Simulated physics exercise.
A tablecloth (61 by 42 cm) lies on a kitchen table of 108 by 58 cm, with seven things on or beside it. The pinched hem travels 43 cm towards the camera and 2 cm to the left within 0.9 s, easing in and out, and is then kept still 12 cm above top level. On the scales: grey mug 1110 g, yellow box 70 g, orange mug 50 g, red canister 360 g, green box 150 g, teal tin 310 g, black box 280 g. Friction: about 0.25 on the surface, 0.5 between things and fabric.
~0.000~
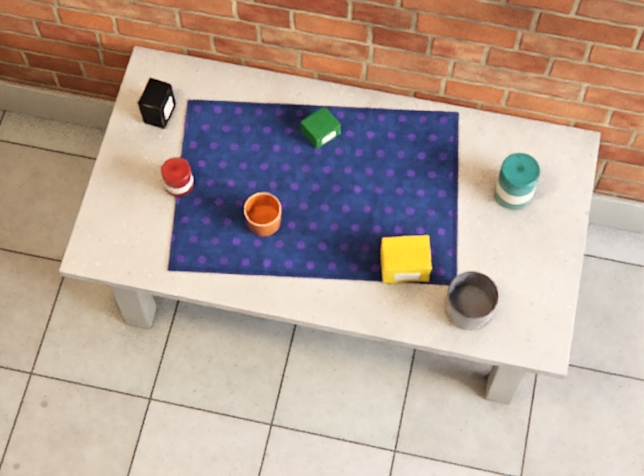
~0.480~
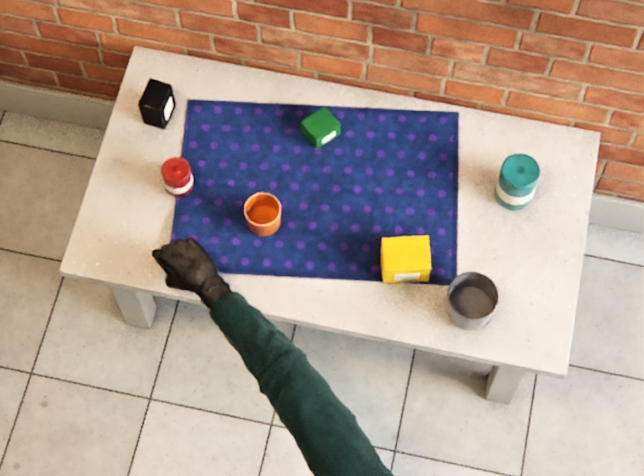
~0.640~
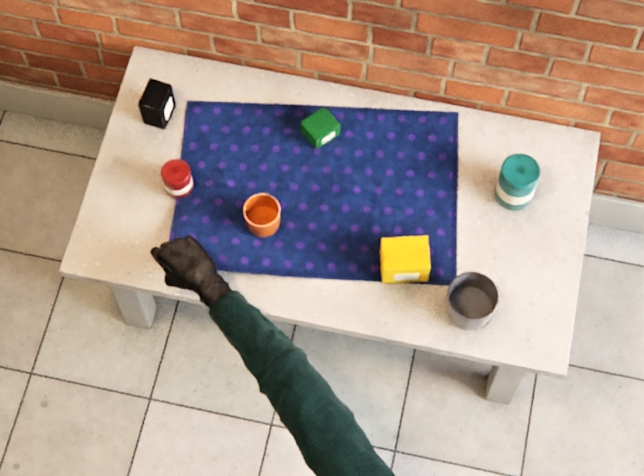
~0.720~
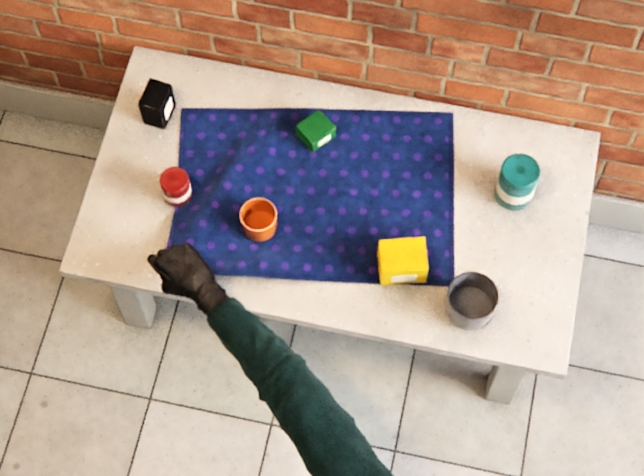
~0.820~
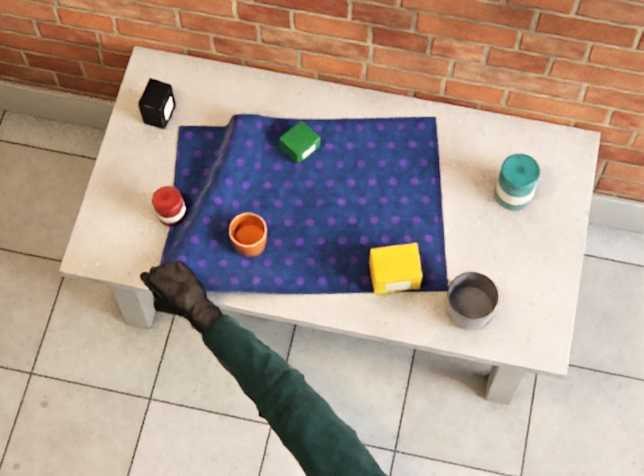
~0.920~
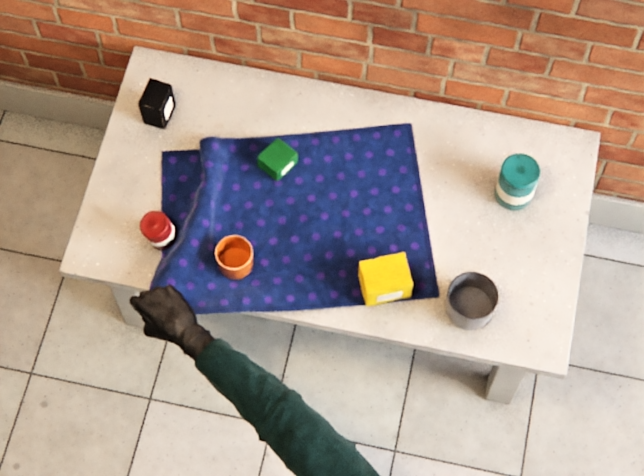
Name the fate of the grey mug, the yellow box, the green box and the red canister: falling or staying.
The grey mug stays on, the yellow box goes over the edge, the green box falls off, the red canister goes over the edge.
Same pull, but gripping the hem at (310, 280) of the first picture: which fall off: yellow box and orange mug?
Then: Yellow box drops off, orange mug goes over.
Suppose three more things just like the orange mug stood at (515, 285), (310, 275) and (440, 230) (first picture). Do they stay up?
In that order: Stays on, falls off, goes over.
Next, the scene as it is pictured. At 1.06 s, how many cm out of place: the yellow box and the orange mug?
About: Yellow box 15 cm, orange mug 20 cm.
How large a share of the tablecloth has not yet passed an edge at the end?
Some 0 per cent of it.
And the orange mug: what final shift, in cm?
About: Orange mug off the top.
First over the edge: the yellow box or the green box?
First goes the yellow one.
After 1.1 s, 80 % of the tablecloth is still over the top; green box 23 cm off its start, red canister 23 cm off its start, yellow box 13 cm off its start.
After 1.2 s, 55 % of the tablecloth is still over the top; green box 37 cm off its start, red canister 35 cm off its start, yellow box 22 cm off its start.
After 1.4 s, 25 % of the tablecloth is still over the top; green box 50 cm off its start at (161, 282), red canister over the edge, yellow box over the edge.
After 1.5 s, 0 % of the tablecloth is still over the top; green box over the edge, red canister over the edge, yellow box over the edge.
After 3.1 s, 0 % of the tablecloth is still over the top; green box over the edge, yellow box over the edge, red canister over the edge, grey mug 0 cm off its start at (474, 295).
